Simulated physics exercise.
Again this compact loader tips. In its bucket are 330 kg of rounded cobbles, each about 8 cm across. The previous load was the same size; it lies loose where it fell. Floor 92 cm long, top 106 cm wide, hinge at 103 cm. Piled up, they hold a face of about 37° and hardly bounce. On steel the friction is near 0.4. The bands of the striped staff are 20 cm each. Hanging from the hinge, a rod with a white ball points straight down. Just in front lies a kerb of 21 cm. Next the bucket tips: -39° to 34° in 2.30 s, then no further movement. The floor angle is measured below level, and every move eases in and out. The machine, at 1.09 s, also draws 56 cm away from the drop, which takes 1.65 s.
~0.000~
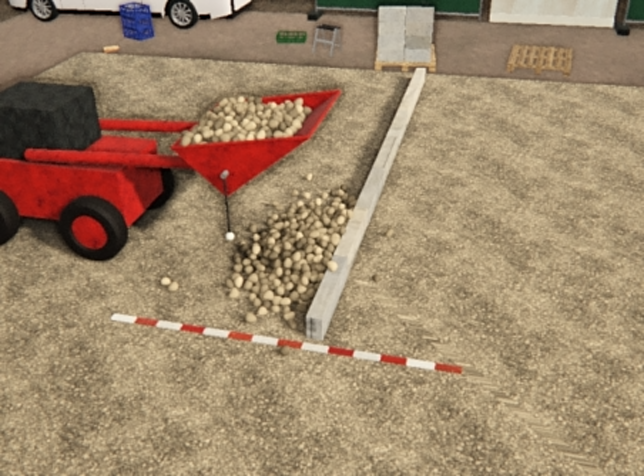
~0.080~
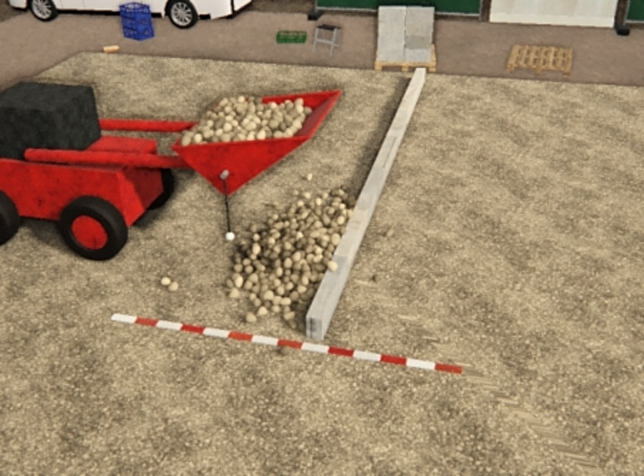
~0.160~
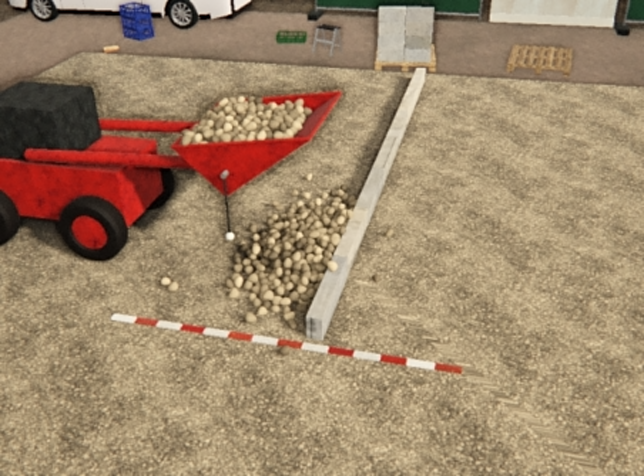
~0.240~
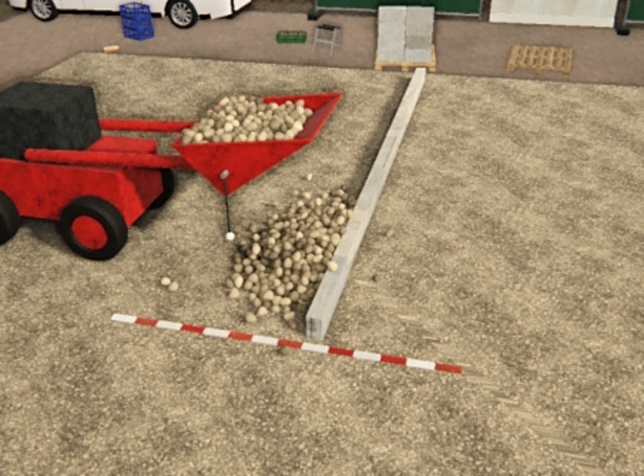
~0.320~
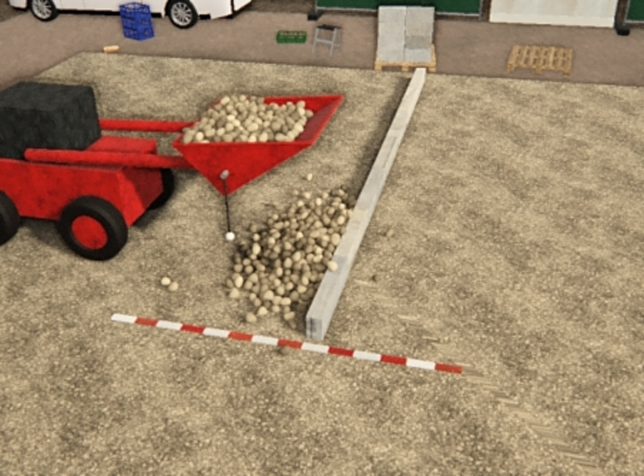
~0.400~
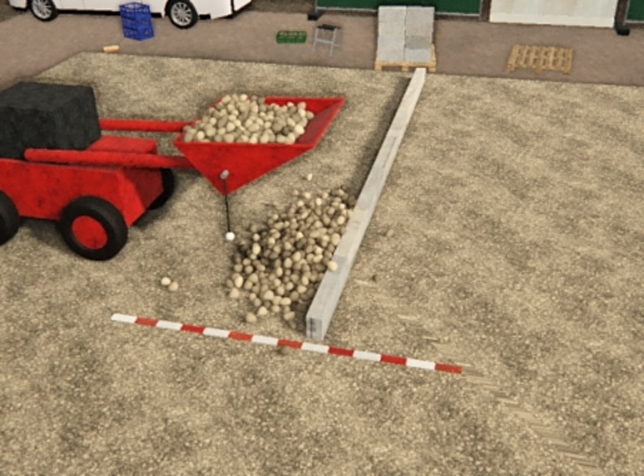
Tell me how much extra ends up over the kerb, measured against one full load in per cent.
The extra comes to about 0 percent of a load.
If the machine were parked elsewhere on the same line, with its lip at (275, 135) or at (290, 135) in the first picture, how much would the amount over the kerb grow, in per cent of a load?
Around 0 and 0 percent respectively.
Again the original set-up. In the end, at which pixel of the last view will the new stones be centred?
Their centre rests close to (282, 235).
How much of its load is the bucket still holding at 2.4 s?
It keeps some 25 percent of its load.
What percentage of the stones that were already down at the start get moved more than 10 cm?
I'd put it at about 10 per cent.
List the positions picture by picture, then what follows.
Lip at (309, 138), floor tilted -39°, highest stones at (250, 111). The earlier load is highest near (326, 240), 25 cm above ground level, 100 % on this side of the kerb, in the first picture.
Lip at (309, 138), floor tilted -39°, highest stones at (250, 111); the stones move at 0.0 m/s on average, in the second picture.
The bucket is at -38°, its lip at (309, 139); the top of the load is at (242, 110); the stones move at 0.1 m/s on average, in the third picture.
The bucket is at -37°, its lip at (310, 141); the top of the load is at (243, 110); the stones move at 0.1 m/s on average, in the fourth picture.
Lip at (312, 144), floor tilted -35°, highest stones at (233, 108); the stones move at 0.1 m/s on average, in the fifth picture.
The bucket is at -33°, its lip at (313, 147); the top of the load is at (233, 106); the stones move at 0.1 m/s on average, in the sixth picture.
After 1.7 s the floor is at 22°; in per cent of one load, 94 in the bucket, 106 on this side of the kerb; the foremost stones are at (348, 250).
After 2.4 s the floor is at 34°; in per cent of one load, 26 in the bucket, 173 on this side of the kerb, 1 over the kerb; the foremost stones are at (366, 241).
After 3.2 s the floor is at 34°; in per cent of one load, 0 in the bucket, 200 on this side of the kerb, 1 over the kerb; the foremost stones are at (367, 246).
After 5.7 s the floor is at 34°; in per cent of one load, 0 in the bucket, 200 on this side of the kerb, 1 over the kerb; the foremost stones are at (367, 246). Net gain over the kerb, 0.
